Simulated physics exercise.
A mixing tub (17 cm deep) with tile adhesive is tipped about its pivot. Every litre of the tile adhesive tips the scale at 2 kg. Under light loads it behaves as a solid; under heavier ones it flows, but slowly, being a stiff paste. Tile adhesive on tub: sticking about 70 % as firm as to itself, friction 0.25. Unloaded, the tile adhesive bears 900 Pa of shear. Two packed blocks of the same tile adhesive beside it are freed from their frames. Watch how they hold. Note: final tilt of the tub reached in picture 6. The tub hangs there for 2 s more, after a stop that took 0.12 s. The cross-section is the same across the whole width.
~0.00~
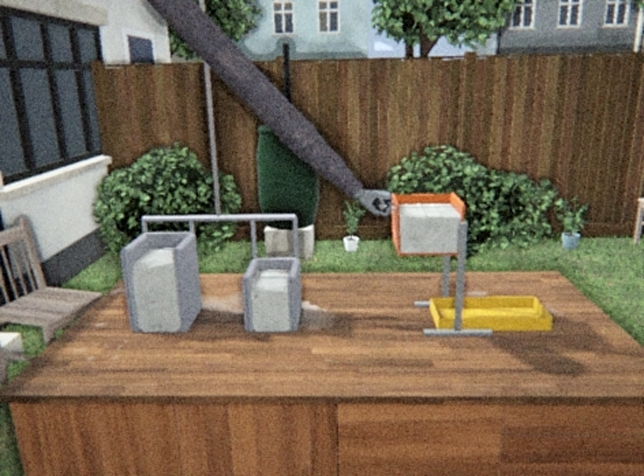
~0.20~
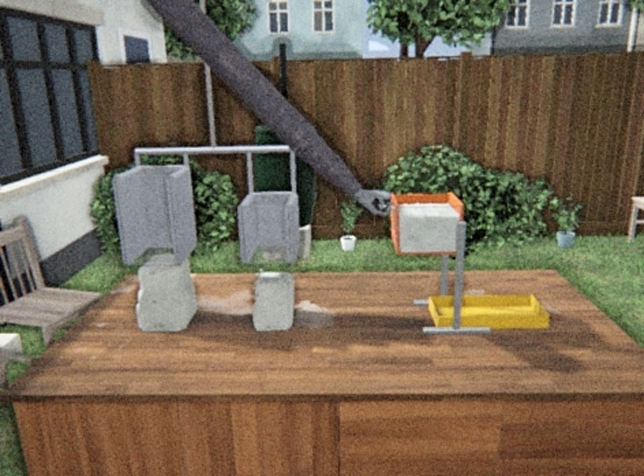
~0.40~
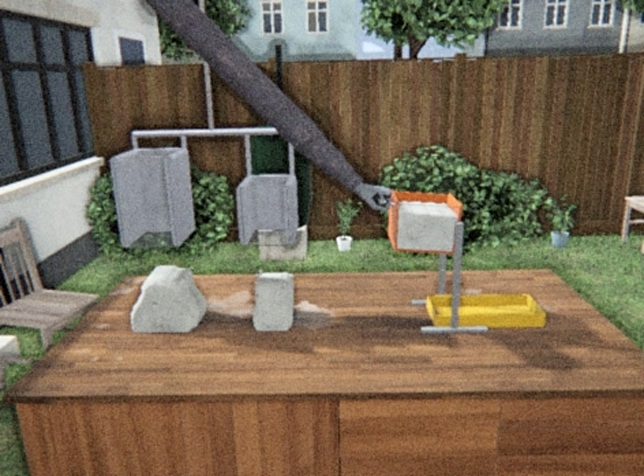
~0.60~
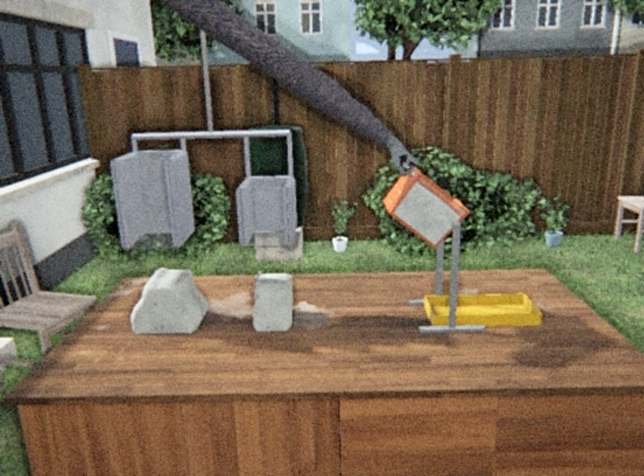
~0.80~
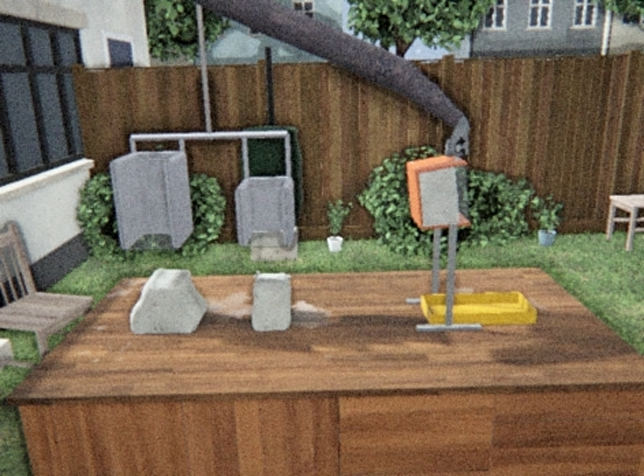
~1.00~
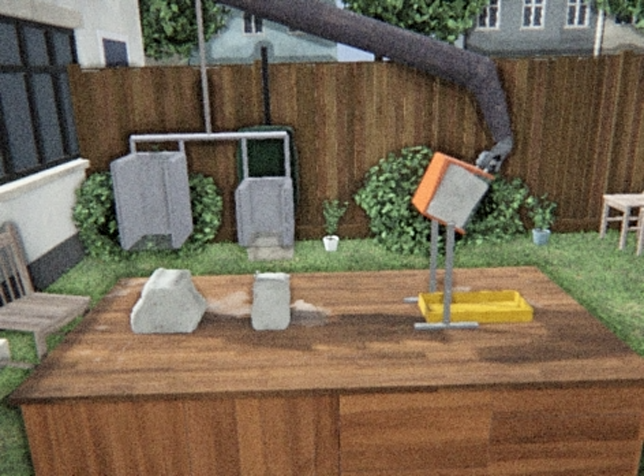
The video shows grey casings lifting off two pale blocks on a wooden deck, the taller left one slumping into a slanted lump, before a dark mechanical arm swings an orange tub of pale material over to the right.
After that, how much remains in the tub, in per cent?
Roughly 8 per cent remains in the tub.
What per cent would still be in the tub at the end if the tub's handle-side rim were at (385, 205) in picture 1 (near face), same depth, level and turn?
Near 7 per cent.
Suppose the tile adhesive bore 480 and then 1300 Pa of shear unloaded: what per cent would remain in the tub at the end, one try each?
You'd see 0 percent the first time and 0 percent the second.
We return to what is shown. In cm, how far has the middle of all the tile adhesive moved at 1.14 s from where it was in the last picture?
I'd put the distance at about 9 centimetres.
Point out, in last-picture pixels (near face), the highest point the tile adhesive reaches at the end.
Around (432, 206).
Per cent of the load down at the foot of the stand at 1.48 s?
Near 90 per cent has got down by that time.
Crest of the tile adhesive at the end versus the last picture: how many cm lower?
About 13 cm.
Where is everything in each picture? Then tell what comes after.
In the first frame, handle-side rim at (400, 207), tilt 0 degrees; highest point of the tile adhesive at (407, 217); test blocks 27 cm, 17 cm high (left to right).
In the second frame, handle-side rim at (399, 207), tilt 0 degrees; highest point of the tile adhesive at (406, 217); test blocks 24 cm, 17 cm high (left to right).
In the third frame, handle-side rim at (399, 203), tilt 5 degrees; highest point of the tile adhesive at (402, 214); test blocks 20 cm, 17 cm high (left to right).
In the fourth frame, handle-side rim at (422, 175), tilt 39 degrees; highest point of the tile adhesive at (418, 186); test blocks 20 cm, 17 cm high (left to right).
In the fifth frame, handle-side rim at (466, 165), tilt 84 degrees; highest point of the tile adhesive at (452, 169); test blocks 20 cm, 17 cm high (left to right).
In the sixth frame, handle-side rim at (493, 179), tilt 115 degrees; highest point of the tile adhesive at (463, 169); test blocks 20 cm, 17 cm high (left to right).
By 1.14 s, the tub is at 115 degrees and holds 49 %.
By 1.31 s, the tub is at 115 degrees and holds 8 %.
By 1.48 s, the tub is at 115 degrees and holds 8 %.
By 1.65 s, the tub is at 115 degrees and holds 8 %.
By 3.00 s, at the end, the tub is at 115 degrees and holds 8 %.
